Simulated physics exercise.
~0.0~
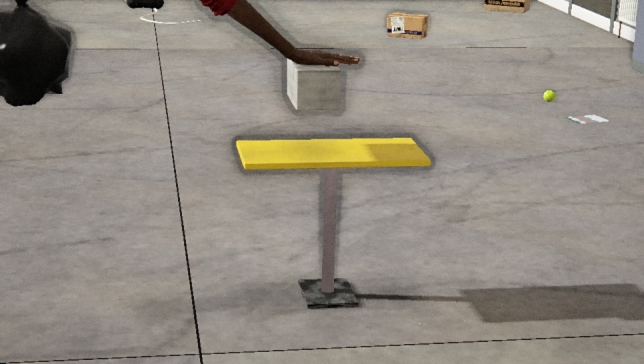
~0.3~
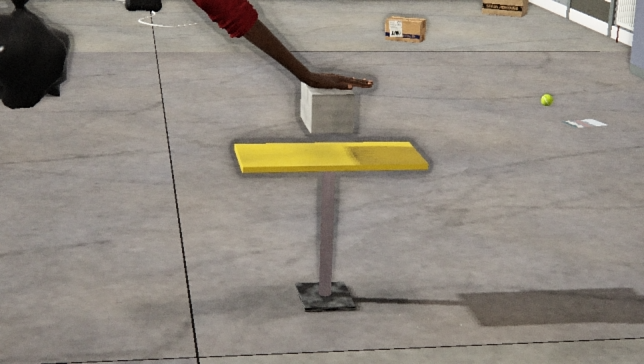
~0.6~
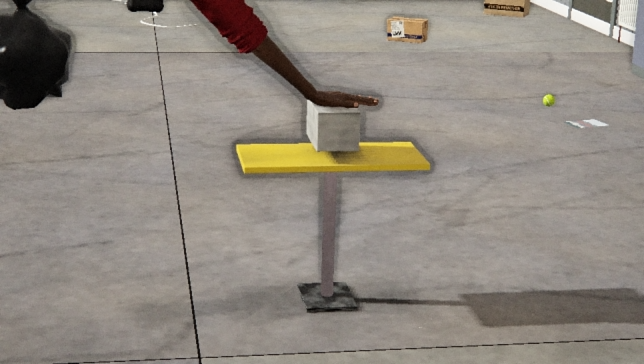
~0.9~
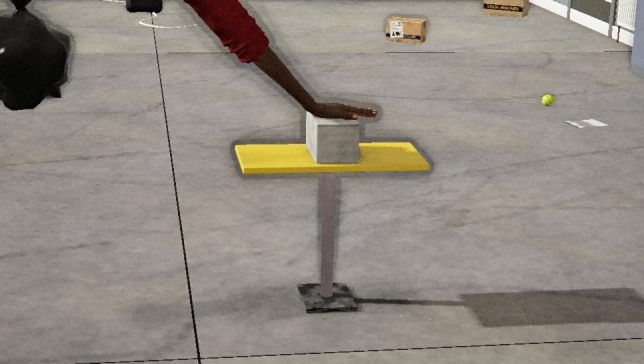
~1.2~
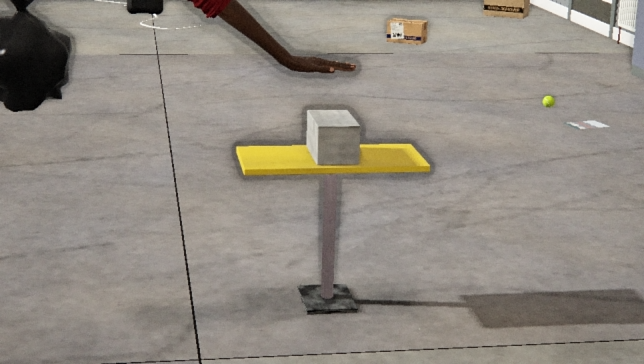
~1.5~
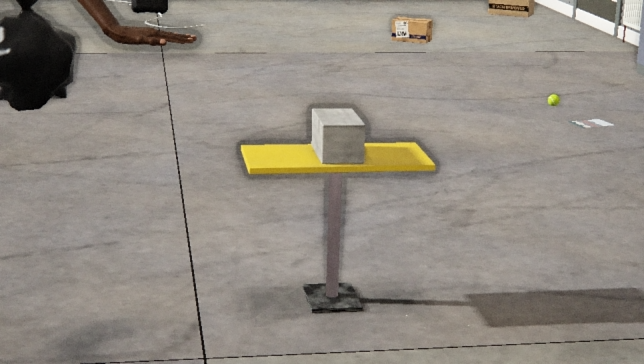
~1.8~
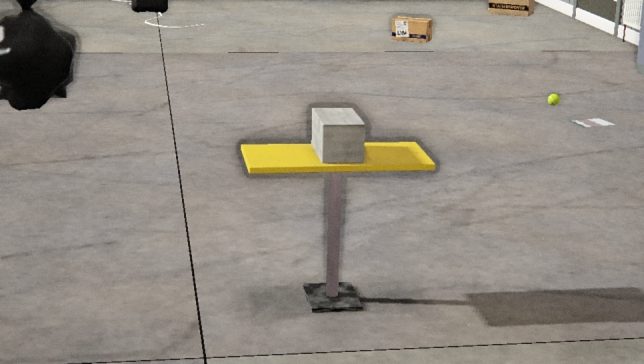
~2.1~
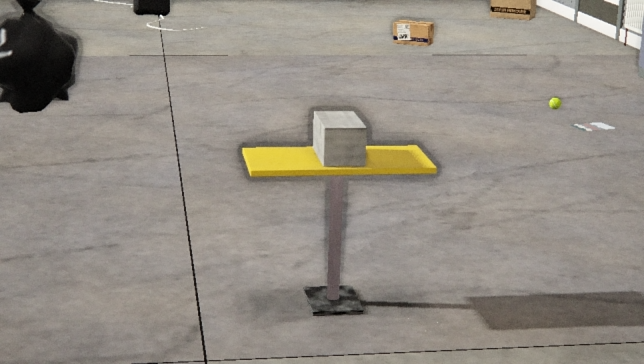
A hand moved a grey block right and down onto the middle of a yellow side table, then let go and drew back out of view to the upper left, leaving the block resting there while the table stayed level and steady.
